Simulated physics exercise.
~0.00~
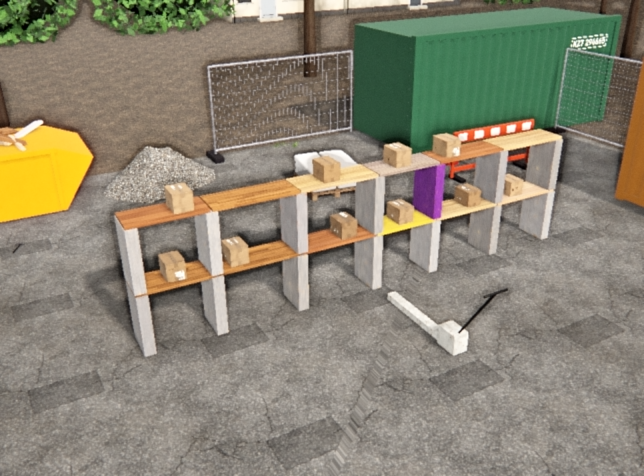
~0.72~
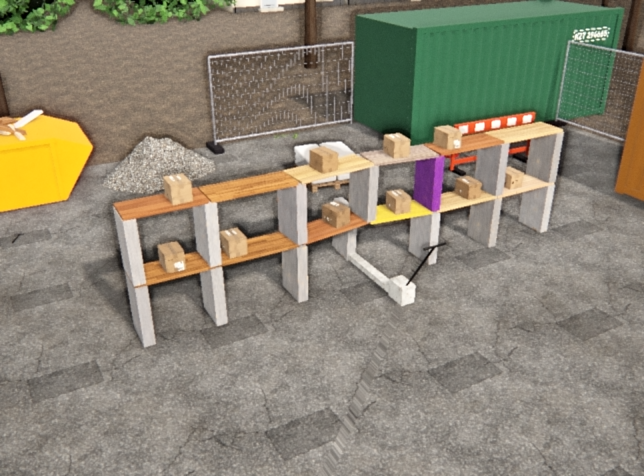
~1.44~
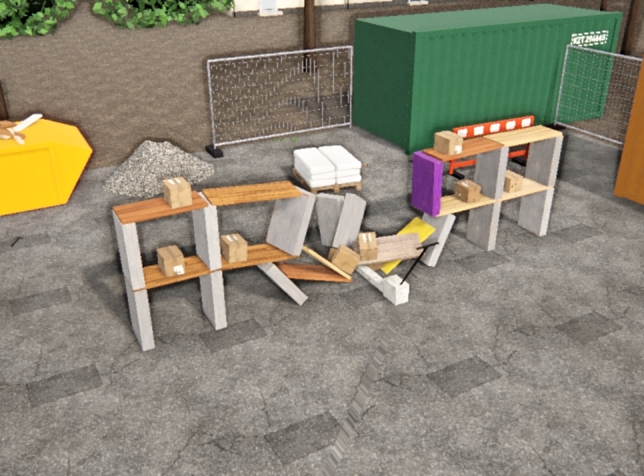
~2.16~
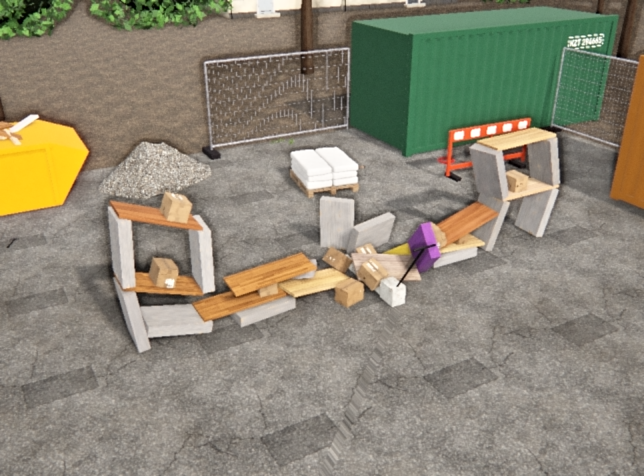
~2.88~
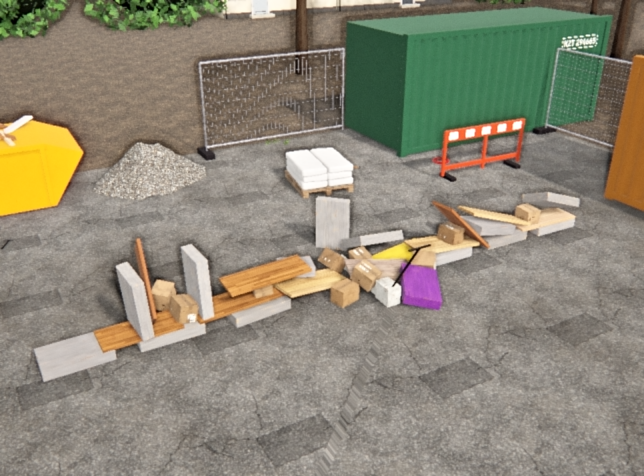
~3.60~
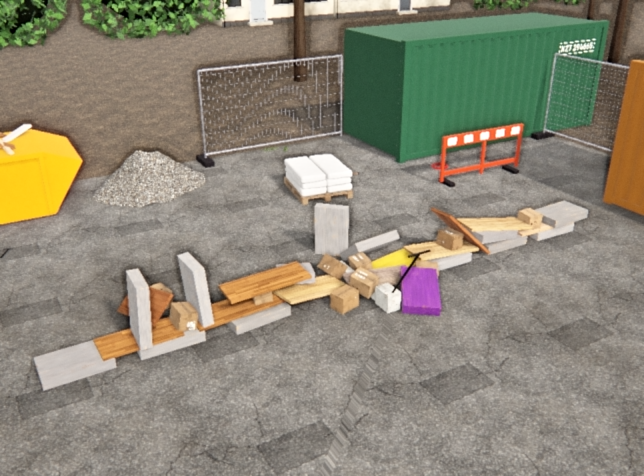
A long two-tier rack collapses from the middle outward after a jack slides into its base.
